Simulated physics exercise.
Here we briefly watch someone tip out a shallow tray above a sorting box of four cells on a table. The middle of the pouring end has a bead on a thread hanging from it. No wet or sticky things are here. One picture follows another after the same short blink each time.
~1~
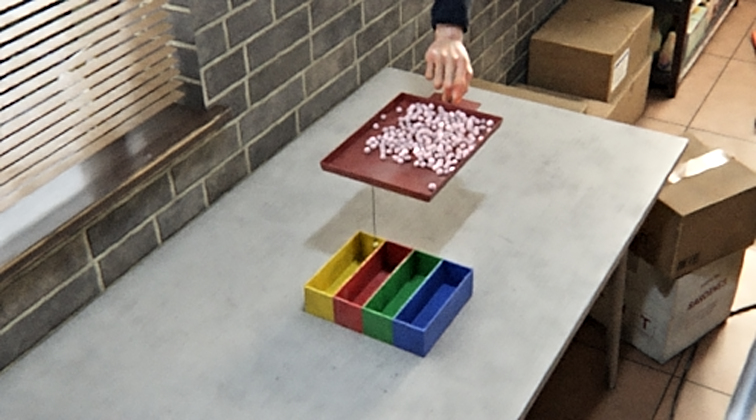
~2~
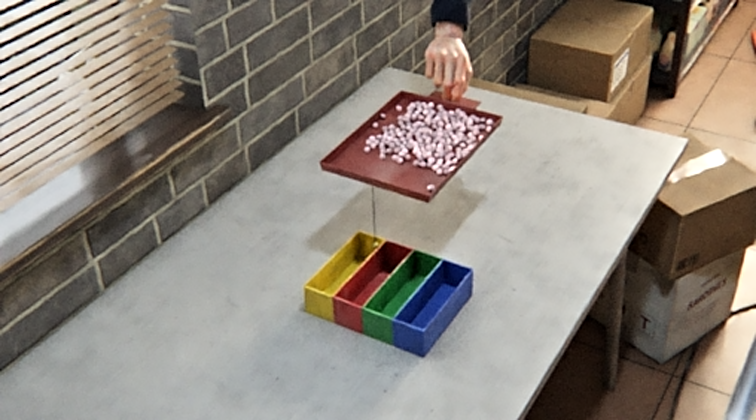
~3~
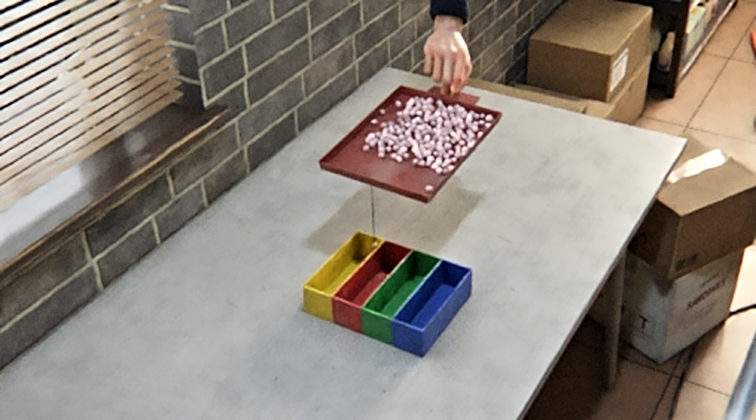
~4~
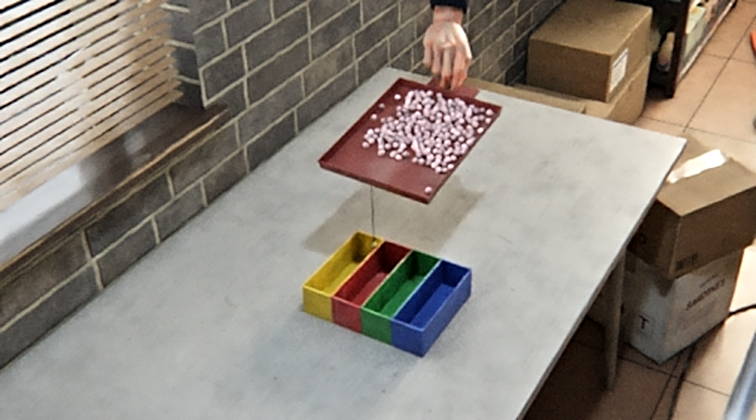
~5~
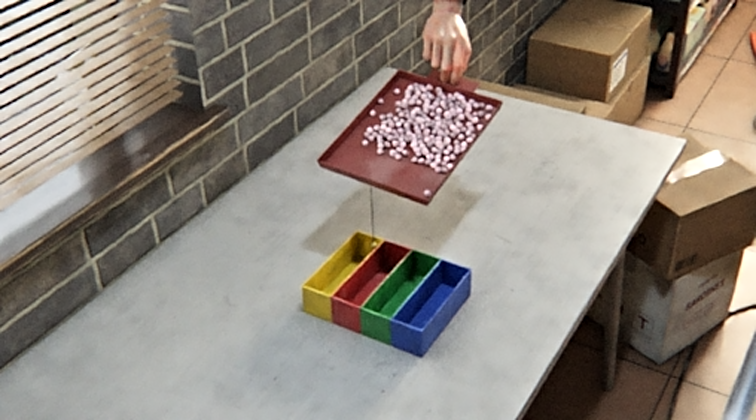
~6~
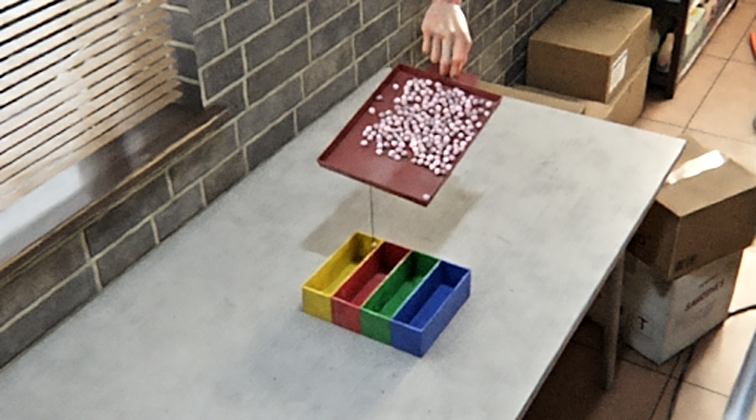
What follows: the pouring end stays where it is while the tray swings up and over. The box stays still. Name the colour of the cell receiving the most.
That is the green one.
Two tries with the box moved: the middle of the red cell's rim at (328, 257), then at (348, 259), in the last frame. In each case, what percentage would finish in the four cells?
First about 30, then 70 per cent.
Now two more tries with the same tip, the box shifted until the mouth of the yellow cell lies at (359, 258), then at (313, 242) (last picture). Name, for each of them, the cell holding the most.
Case 1 - the green cell; case 2 - the blue one.
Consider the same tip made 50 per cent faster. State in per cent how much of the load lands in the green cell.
Something like 60 in a hundred.
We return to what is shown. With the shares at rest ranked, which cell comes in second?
Runner-up: That blue cell.
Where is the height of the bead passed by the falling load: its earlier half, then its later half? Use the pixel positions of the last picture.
First roughly (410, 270), then roughly (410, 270).
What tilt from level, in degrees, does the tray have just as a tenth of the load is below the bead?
70°.
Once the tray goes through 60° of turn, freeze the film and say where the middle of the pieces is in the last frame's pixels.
Close to (410, 175).
Shortly afterwards, tray tipped steeply; all but a few on the tray; only a few in the green cell; only a few in the blue cell; a little falling or outside the box.
Next, tray tipped right over; only a few on the tray; near half in the green cell; near a quarter in the blue cell; a little in the red cell; only a few in the yellow cell; a little falling or outside the box.
Some moments later, tray tipped past a quarter turn; near half in the green cell; near a quarter in the blue cell; a little in the red cell; only a few in the yellow cell; a little falling or outside the box.
In the end, tray tipped past a quarter turn; near half in the green cell; near a quarter in the blue cell; a little in the red cell; only a few in the yellow cell; a little outside the box.
